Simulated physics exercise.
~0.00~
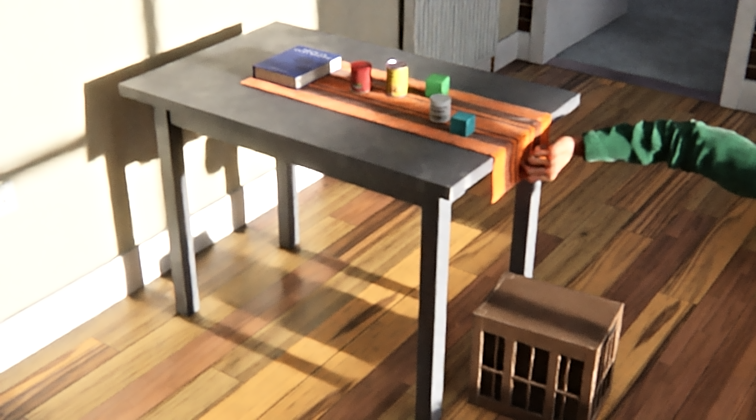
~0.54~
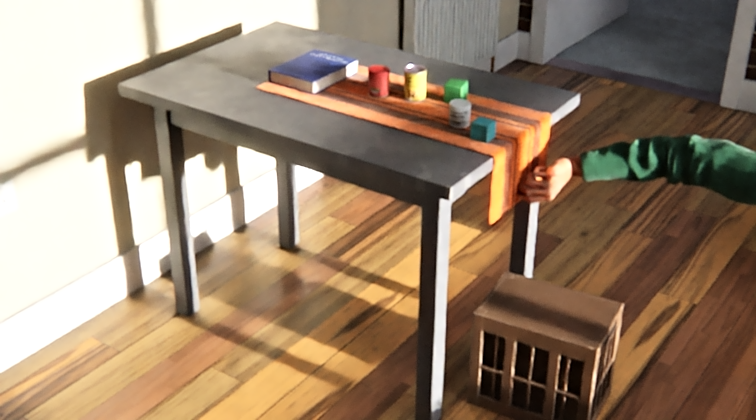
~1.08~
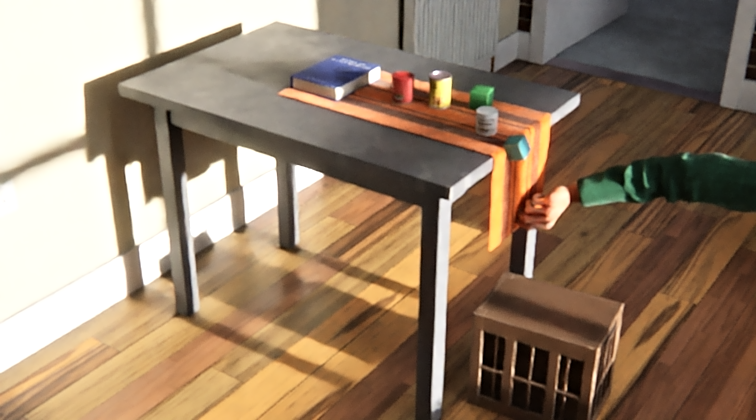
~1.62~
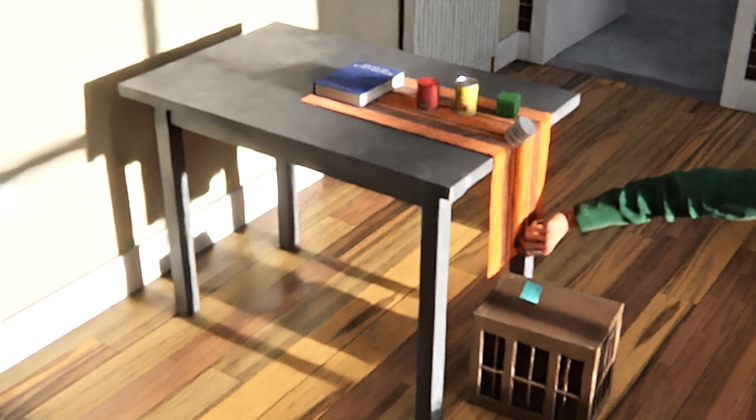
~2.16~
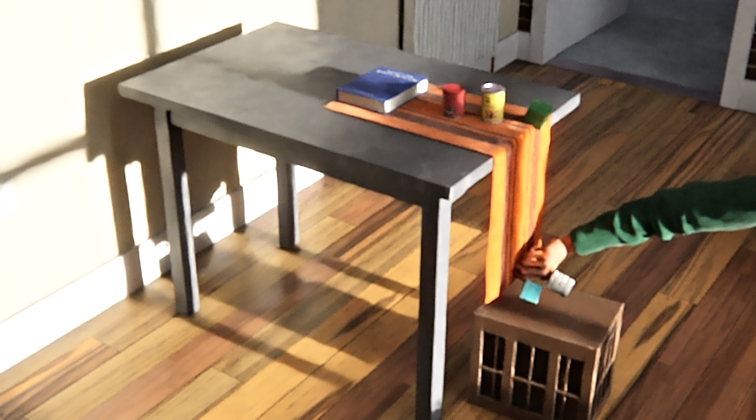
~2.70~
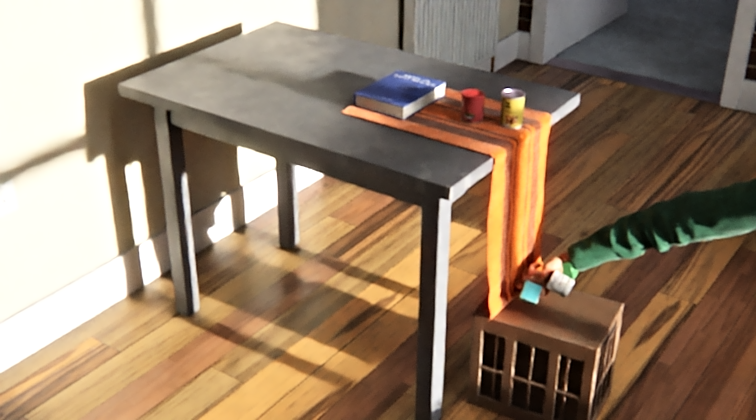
The footage shows a green-sleeved arm pulling an orange tablecloth off the right end of a grey table, carrying its items along, until a turquoise cube, a white pot and a green cube drop in turn onto a brown crate, while the blue book, red can and yellow can remain on top.
